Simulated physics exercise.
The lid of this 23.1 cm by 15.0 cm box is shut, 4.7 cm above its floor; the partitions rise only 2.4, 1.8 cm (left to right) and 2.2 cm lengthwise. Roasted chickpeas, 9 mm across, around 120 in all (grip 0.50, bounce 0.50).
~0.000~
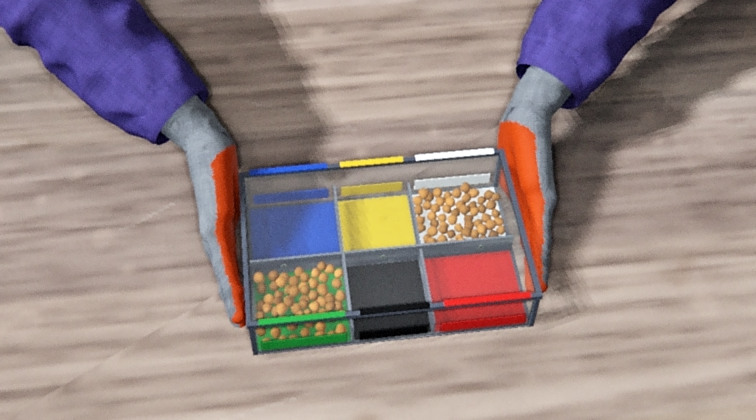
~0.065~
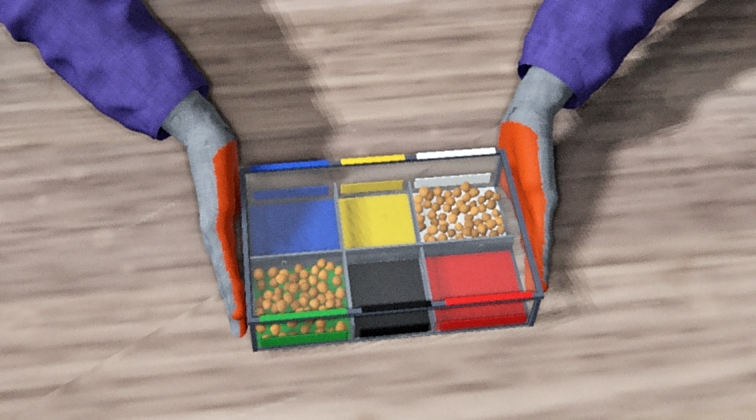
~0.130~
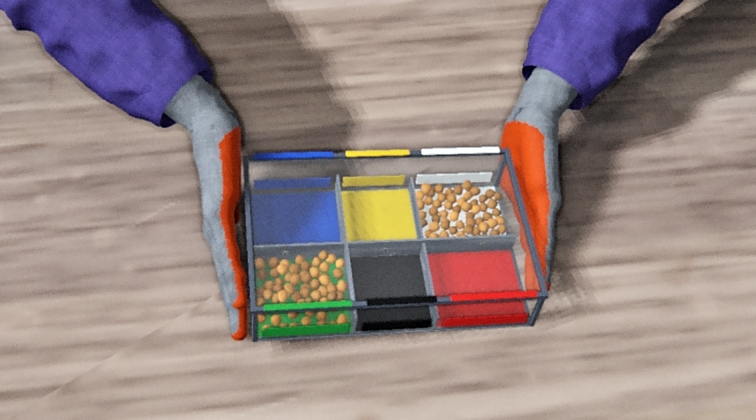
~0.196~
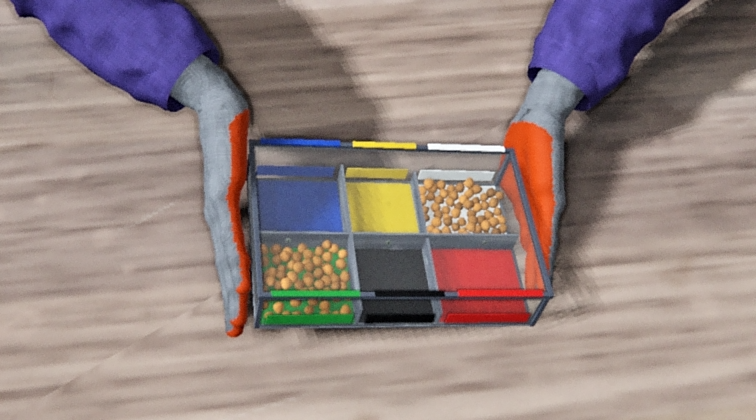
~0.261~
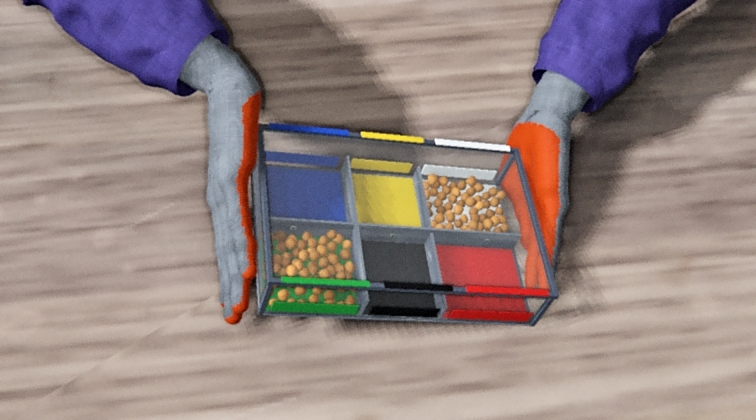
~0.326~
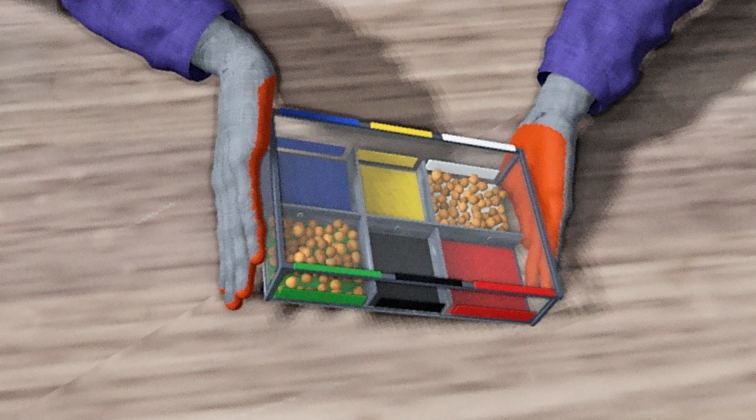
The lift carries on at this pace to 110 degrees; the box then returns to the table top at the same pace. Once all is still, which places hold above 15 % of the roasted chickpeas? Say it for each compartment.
Red compartment: Above; blue compartment: Below; green compartment: Below; yellow compartment: Below; white compartment: Above; black compartment: Below.
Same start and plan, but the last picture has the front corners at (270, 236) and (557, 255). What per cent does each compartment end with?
Red 0; blue 0; green 0; yellow 5; white 95; black 0.
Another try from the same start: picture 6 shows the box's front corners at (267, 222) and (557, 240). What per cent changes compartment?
Then about 50 per cent.
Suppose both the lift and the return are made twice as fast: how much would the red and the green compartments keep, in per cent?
Then: Red 50, green 0.
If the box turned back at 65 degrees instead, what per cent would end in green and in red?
In that case green 50; red 0.
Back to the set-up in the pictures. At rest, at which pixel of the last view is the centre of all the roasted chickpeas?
At about (498, 249).
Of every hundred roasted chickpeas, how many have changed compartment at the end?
About 55 per cent.
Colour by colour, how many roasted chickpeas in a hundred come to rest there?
Red 50; blue 0; green 0; yellow 0; white 50; black 0.
After 1.59 s, tilt 110 degrees; red 10 %, green 20 %, white 45 %, black 25 %.
After 2.43 s, tilt 49 degrees; red 50 %, white 50 %.
After 3.29 s, tilt 0 degrees; red 50 %, white 50 %.
In the end, at 4.0 s, red 50 %, blue 0 %, green 0 %, yellow 0 %, white 50 %, black 0 %.
